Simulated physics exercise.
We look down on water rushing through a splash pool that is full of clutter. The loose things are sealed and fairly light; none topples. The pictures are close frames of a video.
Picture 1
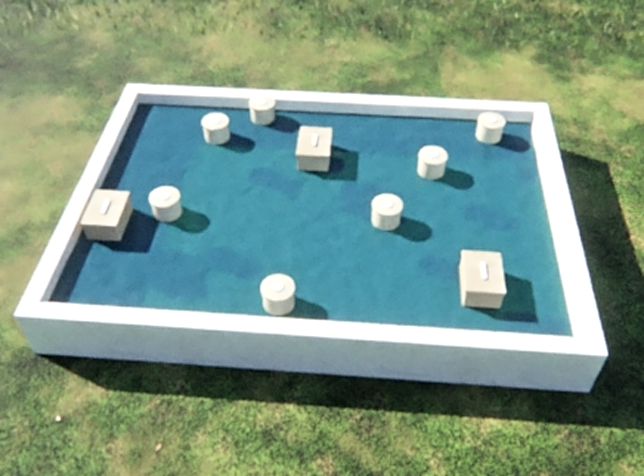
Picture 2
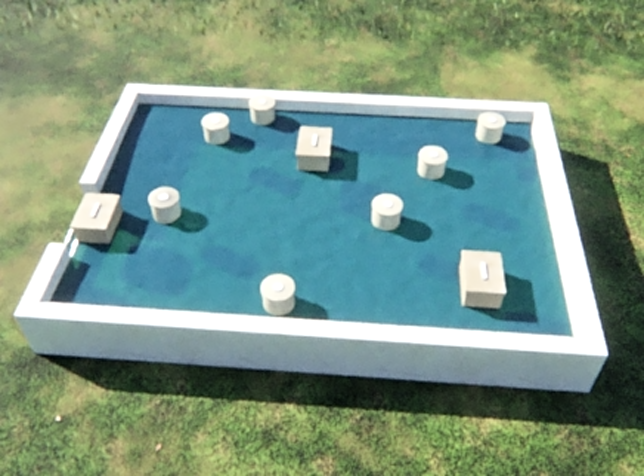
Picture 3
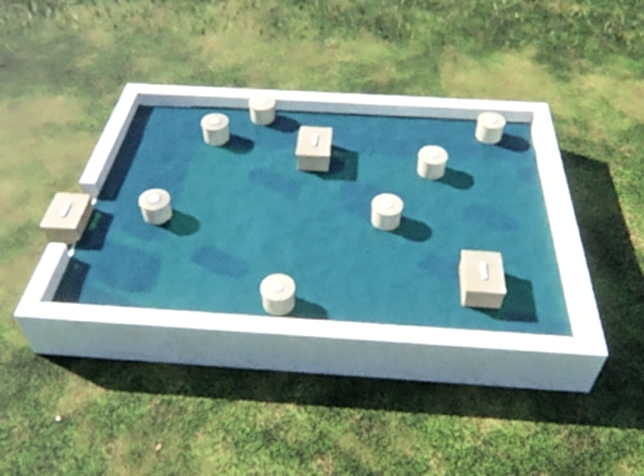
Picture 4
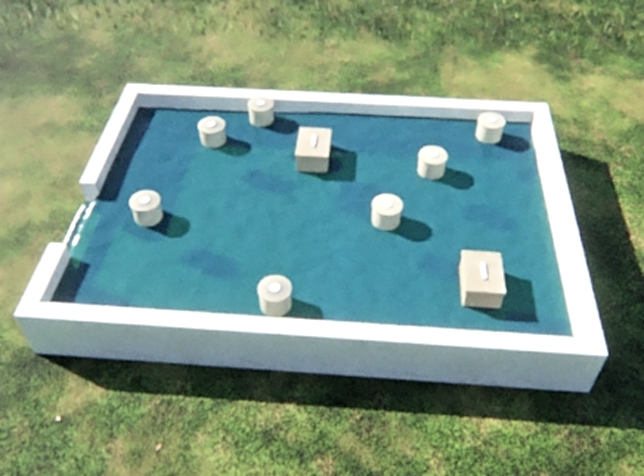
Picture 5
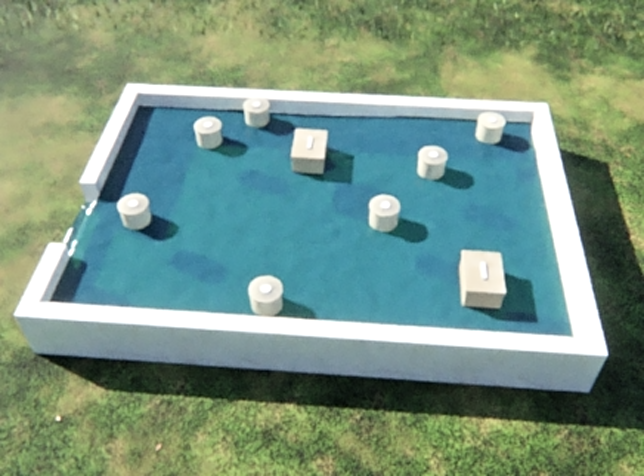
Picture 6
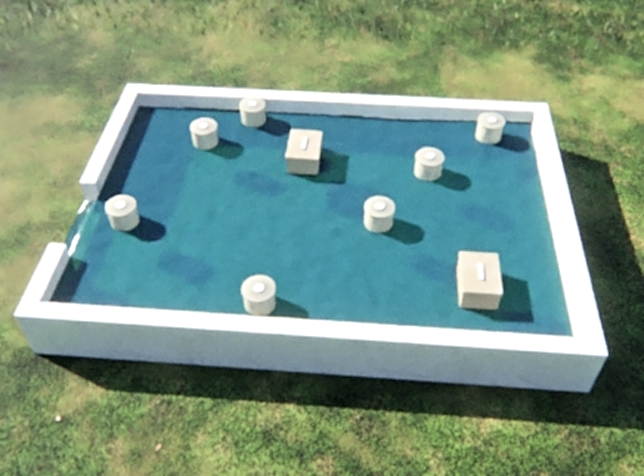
A pale box at the left edge of the pool slid out through a gap that opened in the white wall, then the nearby round tub and several other floating pieces drifted slowly left.
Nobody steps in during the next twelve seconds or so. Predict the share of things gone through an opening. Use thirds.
Share: Less than a third.
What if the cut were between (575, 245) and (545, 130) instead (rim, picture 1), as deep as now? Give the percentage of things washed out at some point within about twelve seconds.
Roughly 40 per cent.
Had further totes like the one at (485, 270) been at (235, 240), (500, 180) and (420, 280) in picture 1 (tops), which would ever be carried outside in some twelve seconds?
In turn: Out, no, inside.
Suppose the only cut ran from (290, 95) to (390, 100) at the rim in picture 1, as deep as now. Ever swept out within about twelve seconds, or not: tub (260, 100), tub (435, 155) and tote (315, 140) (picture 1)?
In turn: Washed out, yes, out.
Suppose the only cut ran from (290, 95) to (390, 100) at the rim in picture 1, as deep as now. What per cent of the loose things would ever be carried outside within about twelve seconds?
Close to 40 %.
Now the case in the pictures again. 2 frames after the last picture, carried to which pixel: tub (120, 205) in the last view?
Roughly at (90, 206).
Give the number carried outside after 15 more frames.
I count 2.
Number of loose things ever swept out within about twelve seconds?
The number is 2.
A moment on, 1 of 10 are out; 9 afloat.
Next, 2 of 10 are out; 8 afloat.
Later, 2 of 10 are out; 8 afloat.
In the end, 2 of 10 are out; 8 afloat.
